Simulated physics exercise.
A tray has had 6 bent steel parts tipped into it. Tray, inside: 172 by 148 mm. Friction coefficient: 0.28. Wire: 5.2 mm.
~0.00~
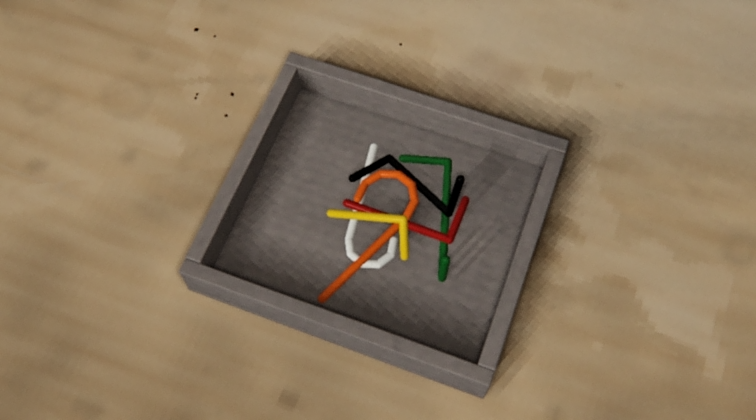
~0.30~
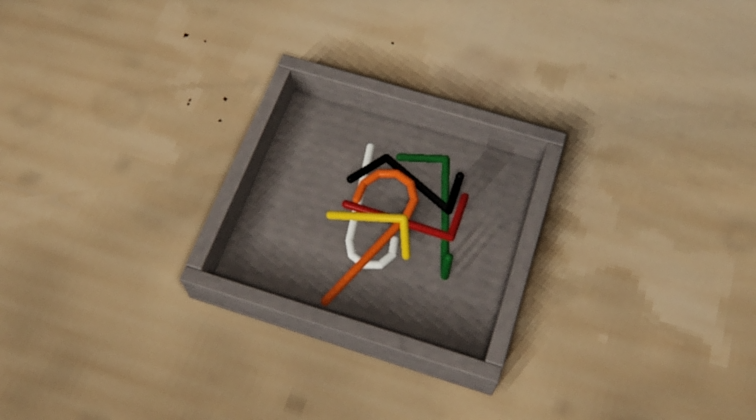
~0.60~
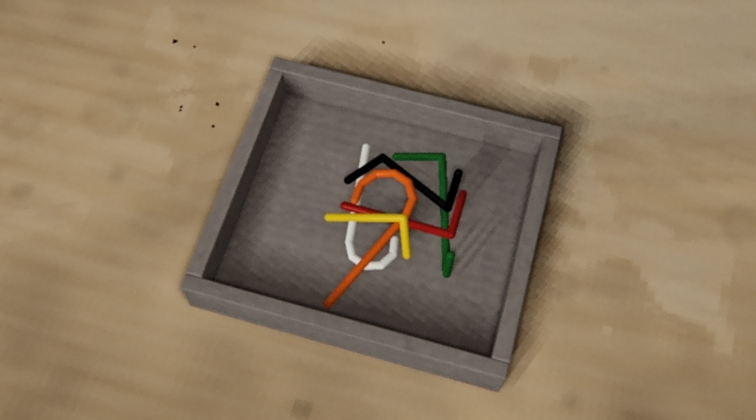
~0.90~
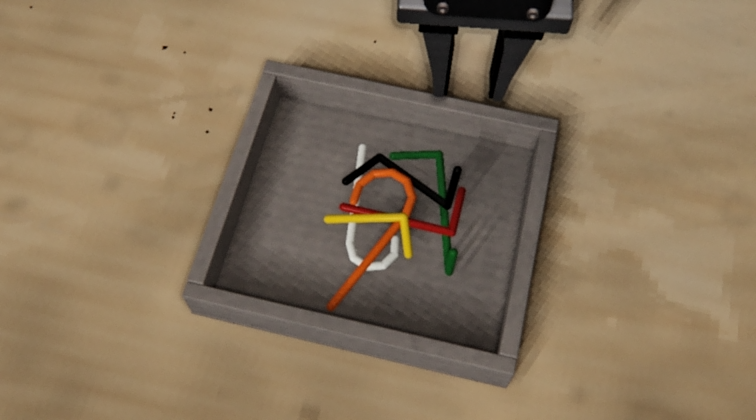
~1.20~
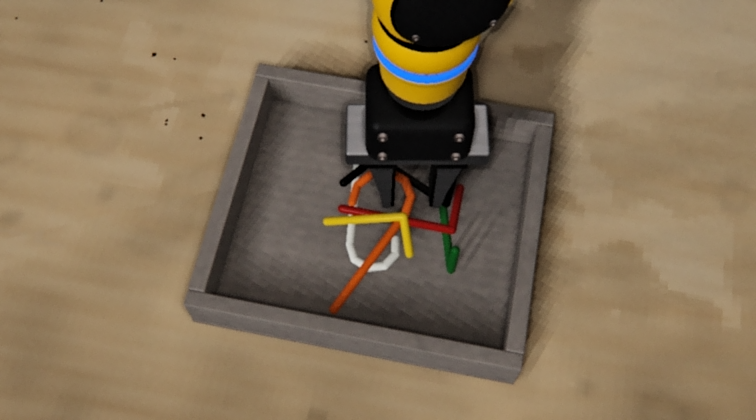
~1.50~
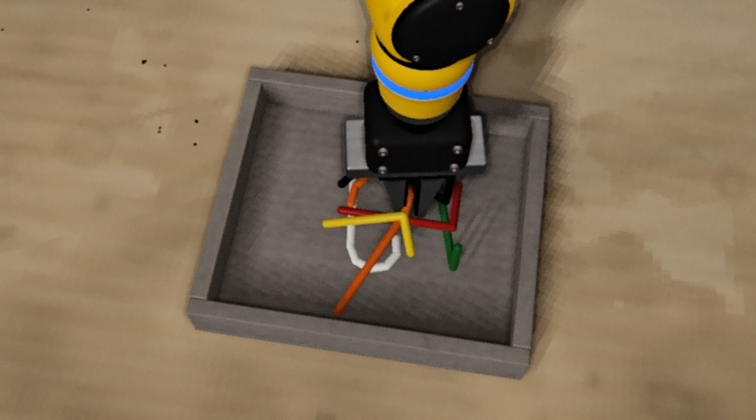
A black and yellow robot arm comes in from the top, after the view drifts slightly around a gray tray of bent colored rods. It reaches down over the tangled pile and its gripper fingers close on the orange hook, while the rods stay almost still.
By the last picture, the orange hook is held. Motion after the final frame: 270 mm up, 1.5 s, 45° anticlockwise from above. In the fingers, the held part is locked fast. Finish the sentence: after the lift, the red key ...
... still lies in the tray.
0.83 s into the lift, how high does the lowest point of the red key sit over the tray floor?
Height: Approx. 0 mm.
By 1.95 s, lowest point more than 20 mm over the tray floor, orange hook 58 mm, yellow key 26 mm.
By 2.33 s, lowest point more than 20 mm over the tray floor, orange hook 159 mm.
By 3.00 s, lowest point more than 20 mm over the tray floor, orange hook 273 mm.
Finally, hanging orange hook 273 mm; the other 5 are down.
